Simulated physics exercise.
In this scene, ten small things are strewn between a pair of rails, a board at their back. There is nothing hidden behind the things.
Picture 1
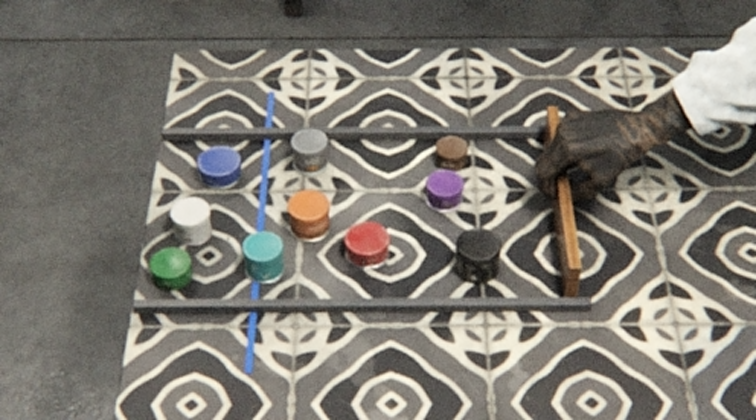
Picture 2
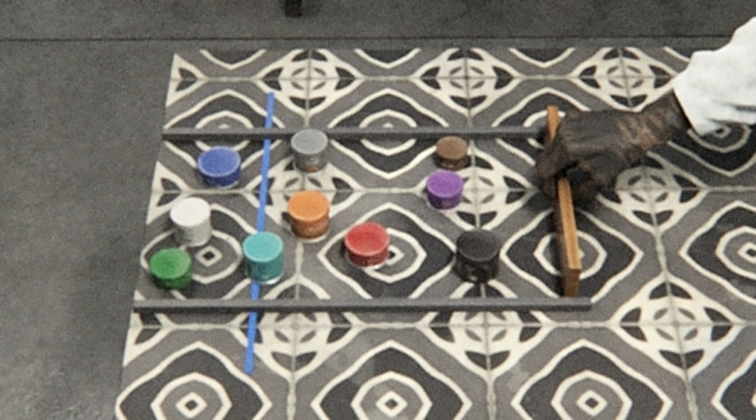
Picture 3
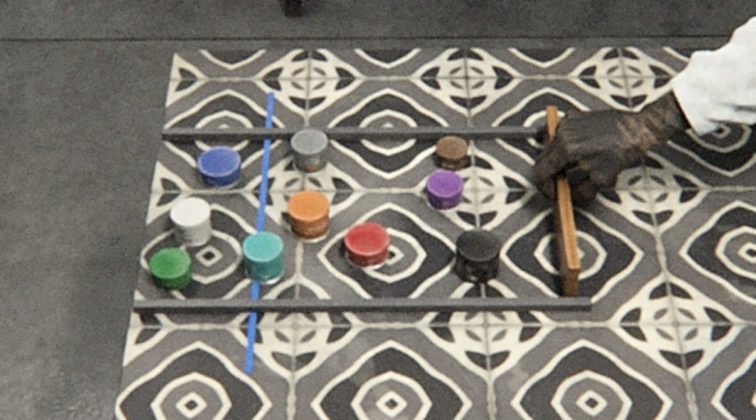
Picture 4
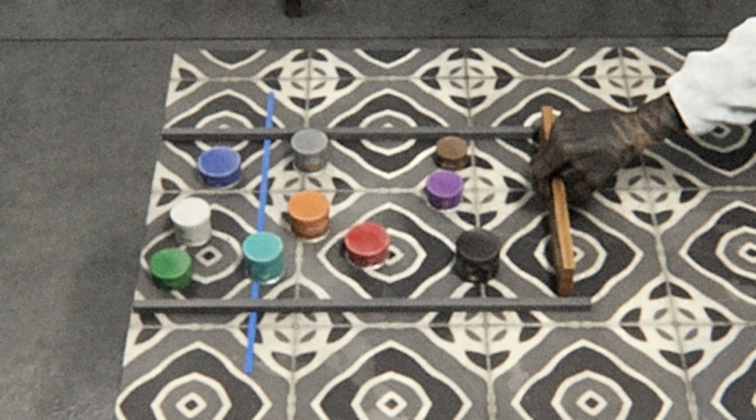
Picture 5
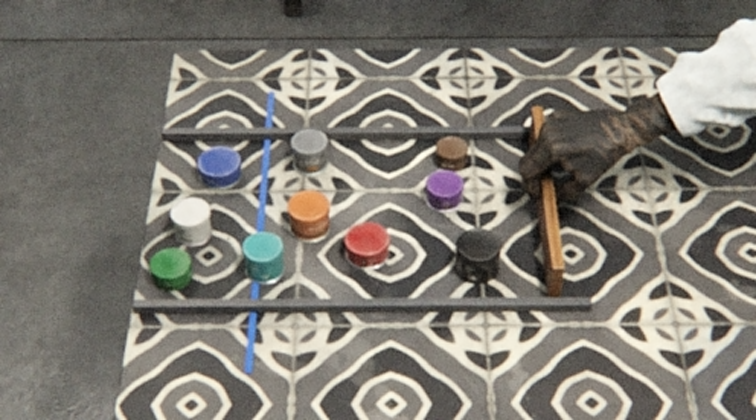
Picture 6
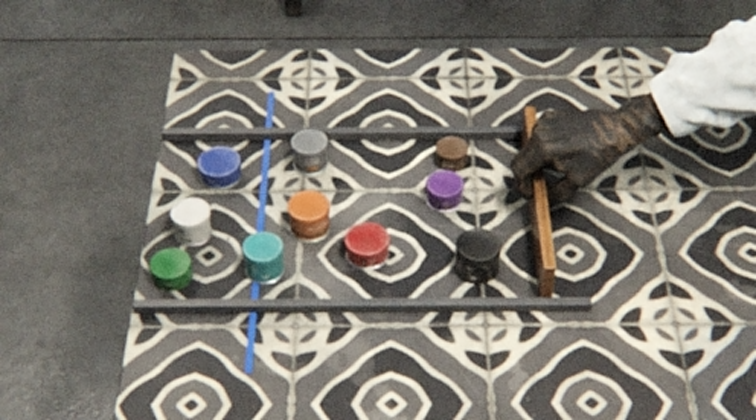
A wooden board, held by a dark-gloved hand, stayed still at first, then slid a short way left between two rails toward ten small colourful pots, none of which moved.
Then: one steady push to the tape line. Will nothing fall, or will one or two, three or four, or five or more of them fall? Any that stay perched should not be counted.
The tally of drops is nought.
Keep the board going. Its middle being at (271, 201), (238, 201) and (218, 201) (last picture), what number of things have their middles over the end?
First 0, next 1, last 1.
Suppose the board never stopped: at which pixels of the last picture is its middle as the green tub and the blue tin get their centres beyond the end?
Approx. (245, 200) / approx. (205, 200) for the other.
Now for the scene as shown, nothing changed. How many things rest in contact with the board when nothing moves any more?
It touches 5.
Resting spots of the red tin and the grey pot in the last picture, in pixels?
The red tin stops around (236, 247); the grey pot around (217, 142).
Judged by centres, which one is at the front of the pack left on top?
It would be the green tub.
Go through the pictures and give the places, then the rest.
The first picture shows green tub (171, 269); white pot (192, 222); blue tin (220, 168); board (561, 199); tape (261, 218).
The second picture shows white pot (192, 223); grey pot (310, 153).
The third picture shows blue tin (220, 169); orange tin (309, 217).
The fourth picture shows green tub (171, 270); turquoise pot (264, 258).
The fifth picture shows white pot (192, 223); purple tin (445, 192).
The sixth picture shows green tub (171, 270); white pot (192, 223); blue tin (220, 169); board (537, 199); tape (261, 218).
Soon after, none off yet; green tub at rest near (171, 270); white pot at rest near (192, 223); blue tin at rest near (220, 169).
In the end, the number that fall off is zero.
